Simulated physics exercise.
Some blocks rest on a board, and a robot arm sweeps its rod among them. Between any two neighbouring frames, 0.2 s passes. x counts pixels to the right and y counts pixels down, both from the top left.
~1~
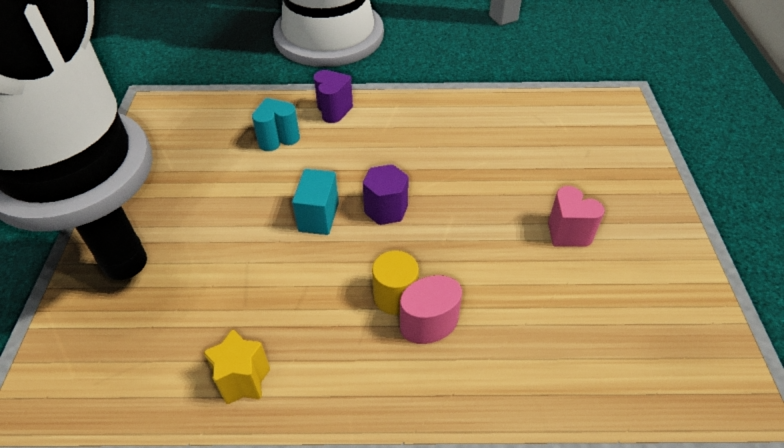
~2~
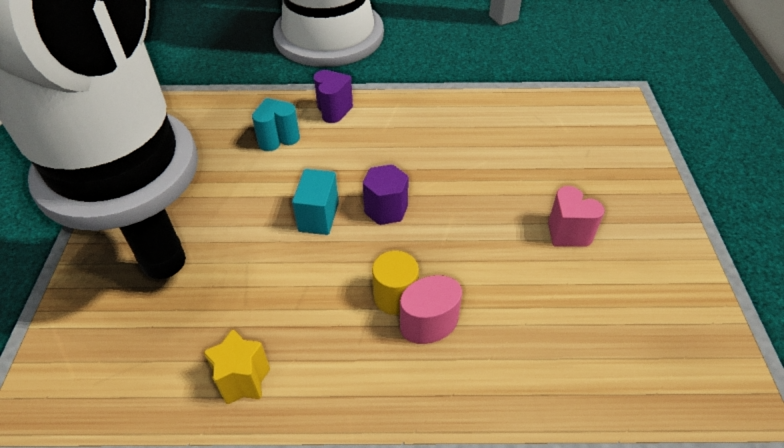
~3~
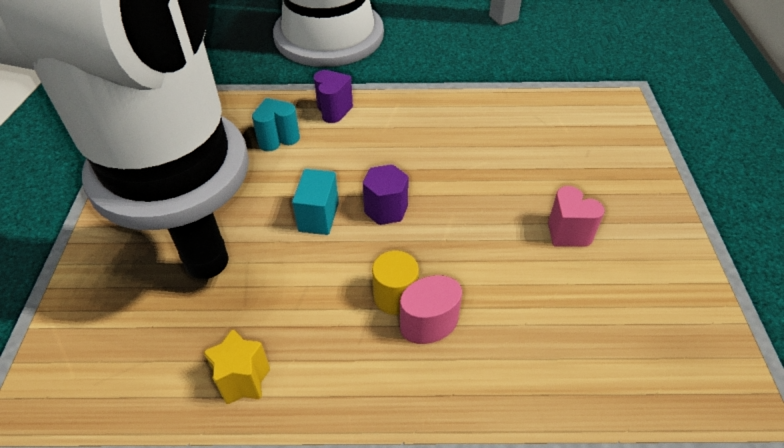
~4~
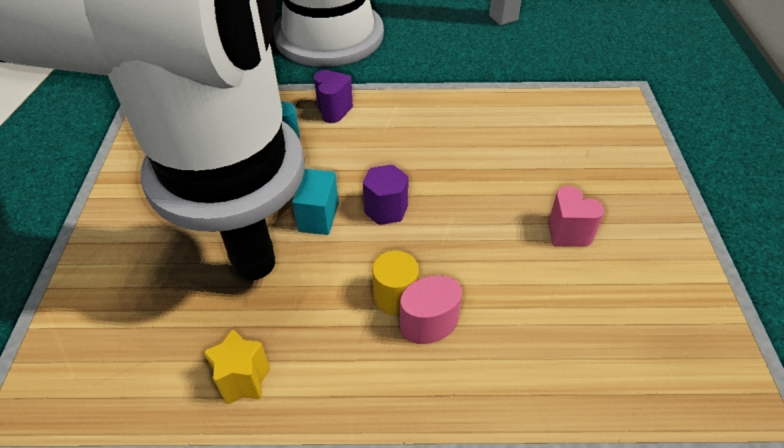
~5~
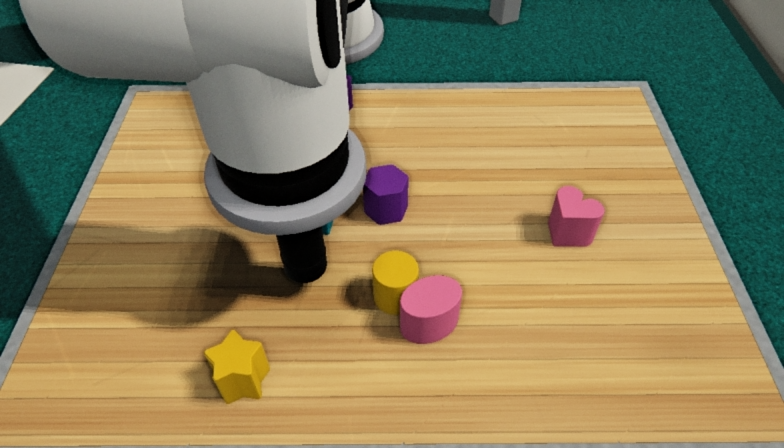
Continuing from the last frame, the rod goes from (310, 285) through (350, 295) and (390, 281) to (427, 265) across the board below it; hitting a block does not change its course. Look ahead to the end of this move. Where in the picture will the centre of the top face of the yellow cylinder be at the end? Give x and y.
Pixel (464, 259).
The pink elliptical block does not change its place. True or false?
This is false.
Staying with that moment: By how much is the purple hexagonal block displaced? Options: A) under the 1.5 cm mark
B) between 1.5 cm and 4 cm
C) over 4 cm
That would be A.
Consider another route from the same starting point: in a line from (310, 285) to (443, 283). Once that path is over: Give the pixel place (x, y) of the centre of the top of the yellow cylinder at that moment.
Expect it around (477, 283).
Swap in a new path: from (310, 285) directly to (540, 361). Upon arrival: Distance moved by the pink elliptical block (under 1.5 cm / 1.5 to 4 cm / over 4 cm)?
Displacement: Past 4 cm.
What follows on the original path. One third of the way, rod (348, 278); nothing pushed yet.
Two thirds of the way, rod (391, 263); yellow cylinder (434, 262); pink elliptical block (448, 300), turned 30° clockwise.
At the end, rod (429, 247); purple hexagonal block unmoved; yellow cylinder (464, 259); pink elliptical block (449, 300), turned 30° clockwise.
